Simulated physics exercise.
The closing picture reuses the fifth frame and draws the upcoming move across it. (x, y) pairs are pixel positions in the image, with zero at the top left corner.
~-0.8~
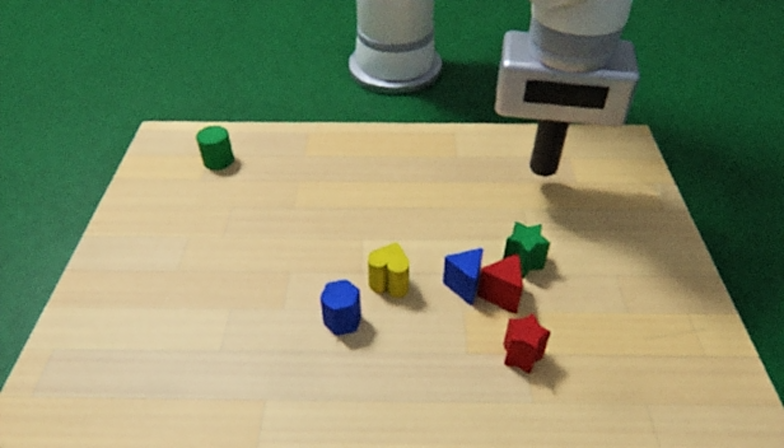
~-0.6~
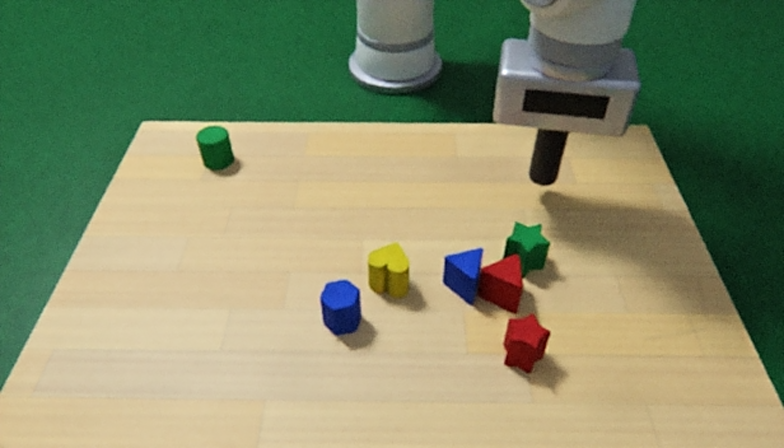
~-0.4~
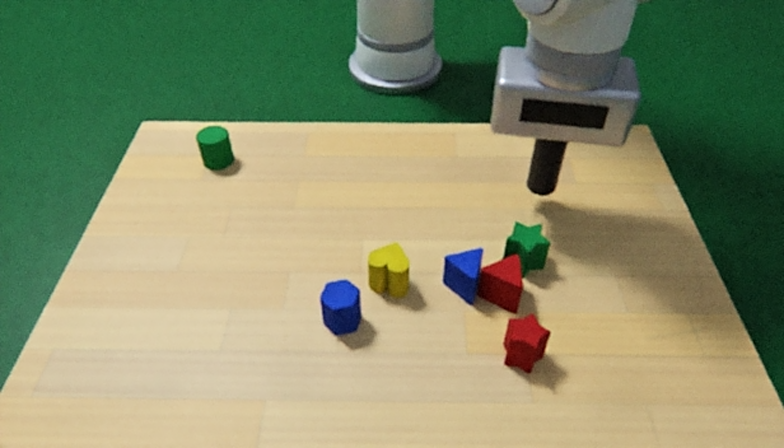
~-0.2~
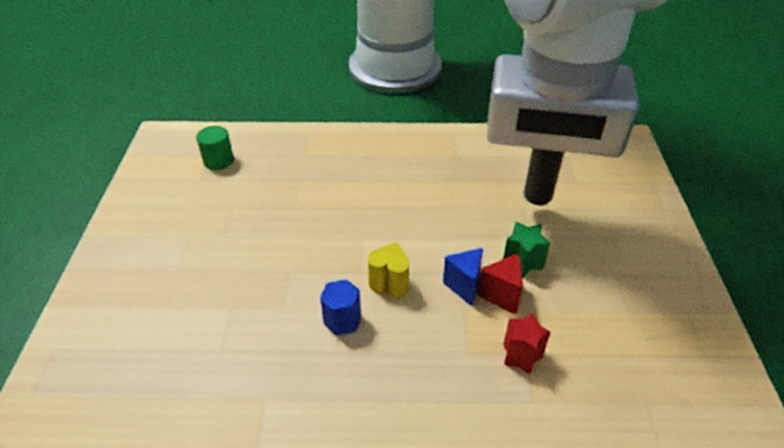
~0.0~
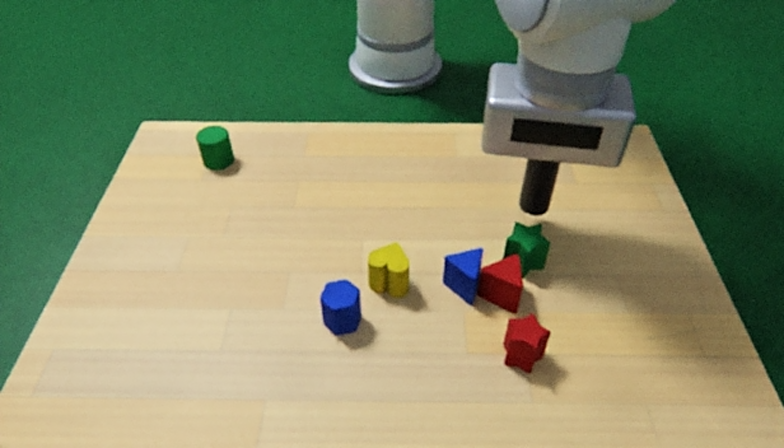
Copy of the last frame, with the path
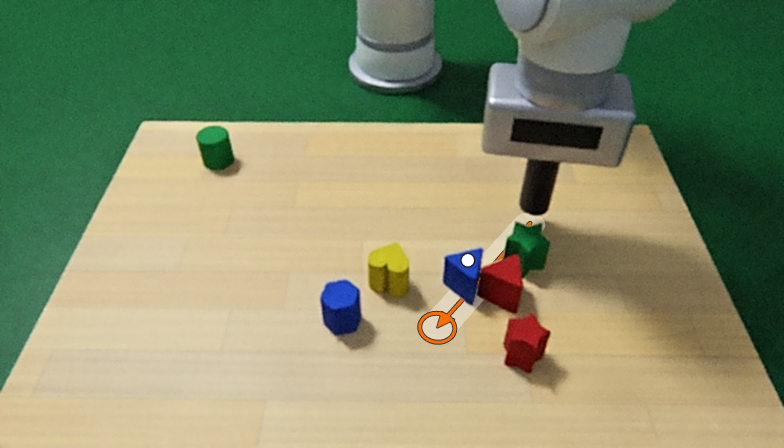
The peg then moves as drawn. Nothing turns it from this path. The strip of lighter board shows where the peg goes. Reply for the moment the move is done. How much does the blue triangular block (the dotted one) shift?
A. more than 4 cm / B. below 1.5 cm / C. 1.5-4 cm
A (more than 4 cm)
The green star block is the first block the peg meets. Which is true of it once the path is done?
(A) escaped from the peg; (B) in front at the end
The answer is A.
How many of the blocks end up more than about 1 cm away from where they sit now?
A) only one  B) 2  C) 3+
It's C.
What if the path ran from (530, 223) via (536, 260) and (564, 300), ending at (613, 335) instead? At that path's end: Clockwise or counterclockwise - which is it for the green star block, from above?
Prediction: Clockwise.
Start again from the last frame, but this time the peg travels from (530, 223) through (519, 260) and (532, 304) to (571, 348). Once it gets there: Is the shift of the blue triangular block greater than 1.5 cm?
Answer: No.
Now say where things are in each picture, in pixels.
The first picture shows peg's lower end at (543, 169); yellow heart-shaped block at (390, 257); blue triangular block at (468, 260); red triangular block at (507, 269); green star block at (529, 235).
The second picture shows peg at (542, 178); blocks still.
The third picture shows peg at (541, 188); blocks still.
The fourth picture shows peg at (538, 197); blocks still.
The fifth picture shows peg at (534, 207); yellow heart-shaped block at (390, 257); blue triangular block at (468, 260); red triangular block at (507, 269); green star block at (529, 235).
Drawn move, in a line from (530, 223) to (437, 327); the dot is on the blue triangular block.
What follows on the original path. One third of the way, peg at (505, 240); red triangular block at (508, 274), turned 15° clockwise; green star block at (527, 248), turned 40° anticlockwise.
Two thirds of the way, peg at (474, 273); blue triangular block at (442, 281); red triangular block at (511, 283), turned 25° clockwise; green star block at (526, 254), turned 75° anticlockwise.
At the end, peg at (439, 312); yellow heart-shaped block still; blue triangular block at (398, 304), turned 65° clockwise; red triangular block at (511, 284), turned 20° clockwise; green star block at (526, 254), turned 75° anticlockwise.
